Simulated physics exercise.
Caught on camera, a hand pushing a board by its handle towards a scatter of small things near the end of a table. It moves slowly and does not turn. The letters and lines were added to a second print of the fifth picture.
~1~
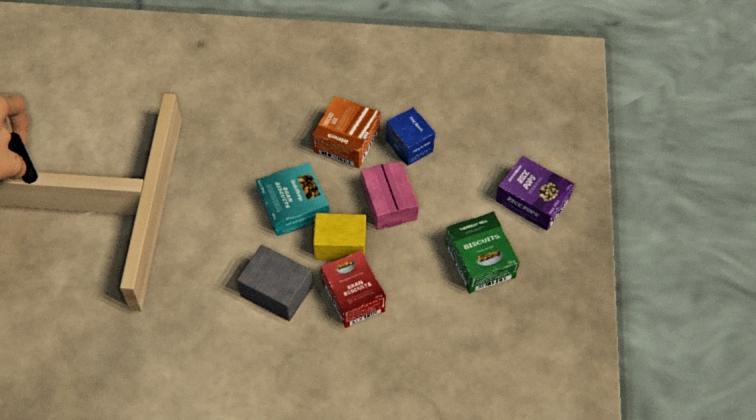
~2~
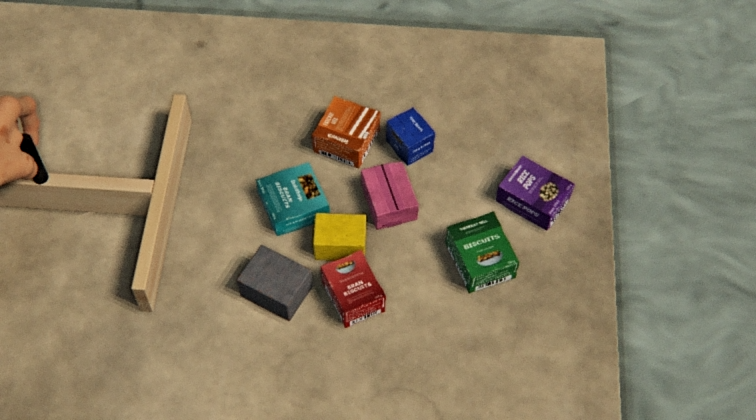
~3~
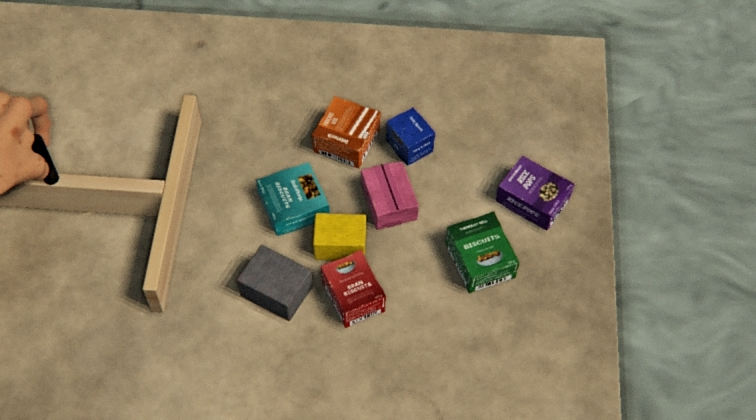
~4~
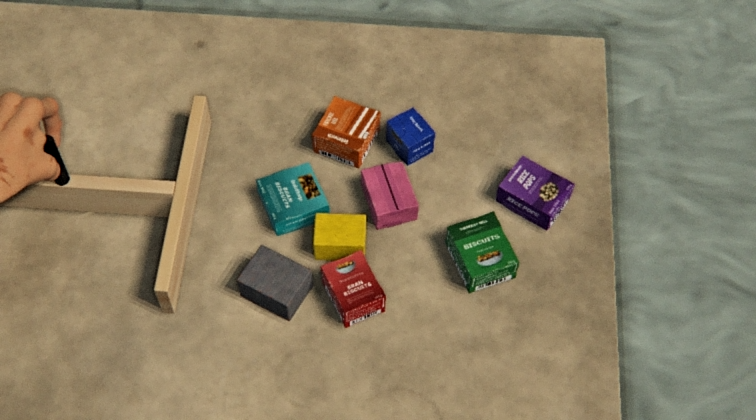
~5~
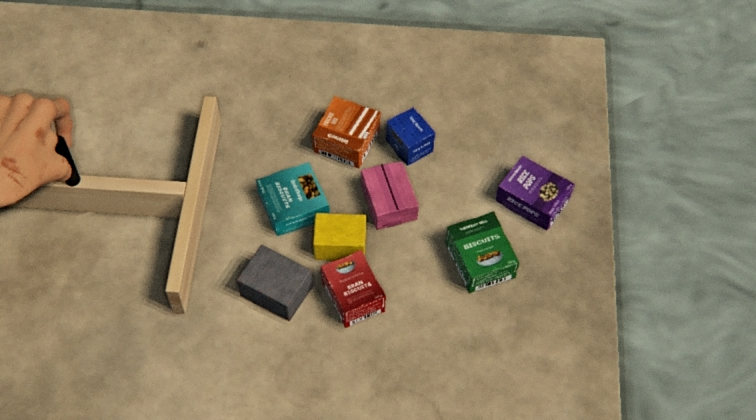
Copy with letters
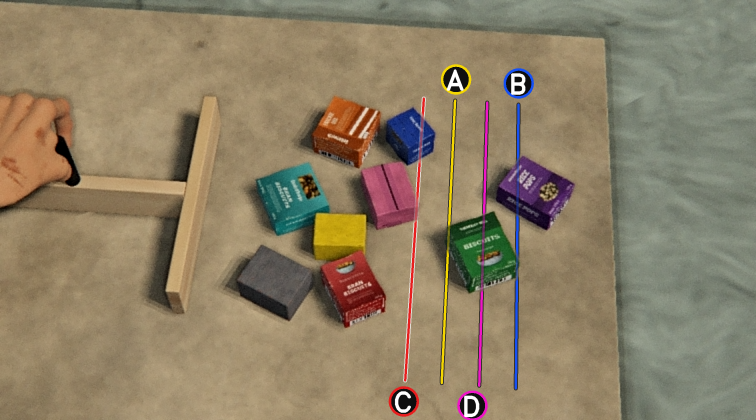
A hand slowly slides a wooden board rightward across a table toward scattered colourful small boxes.
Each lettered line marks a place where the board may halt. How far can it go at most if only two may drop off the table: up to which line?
No farther than B.
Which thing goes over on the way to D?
The purple box goes over.
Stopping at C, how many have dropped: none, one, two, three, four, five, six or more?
The count is none.
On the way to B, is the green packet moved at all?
Yes.
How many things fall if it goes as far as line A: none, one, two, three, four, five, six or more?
In all, none.
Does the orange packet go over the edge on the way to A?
No.
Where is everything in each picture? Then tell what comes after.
Green packet (481, 253); grey block (275, 283); blue packet (411, 136), in the first picture.
Board (159, 186); red packet (353, 289), in the second picture.
Board (171, 187); turquoise packet (293, 199), in the third picture.
Board (181, 188); orange packet (347, 132), in the fourth picture.
Board (192, 188); green packet (481, 253); grey block (275, 283); blue packet (411, 136), in the fifth picture.
On the marked copy, A at (449, 231); B at (517, 235); C at (415, 229); D at (484, 233).
With B. Early on, board (308, 196); orange packet (358, 130); red packet (391, 288).
Further on, board (426, 204); purple box (573, 192); green packet (550, 255).
At the end, board (516, 210); green packet over the edge; purple box over the edge; two fallen.
As for the rest, A is within the limit but short; C is within the limit but short; D is within the limit but short.
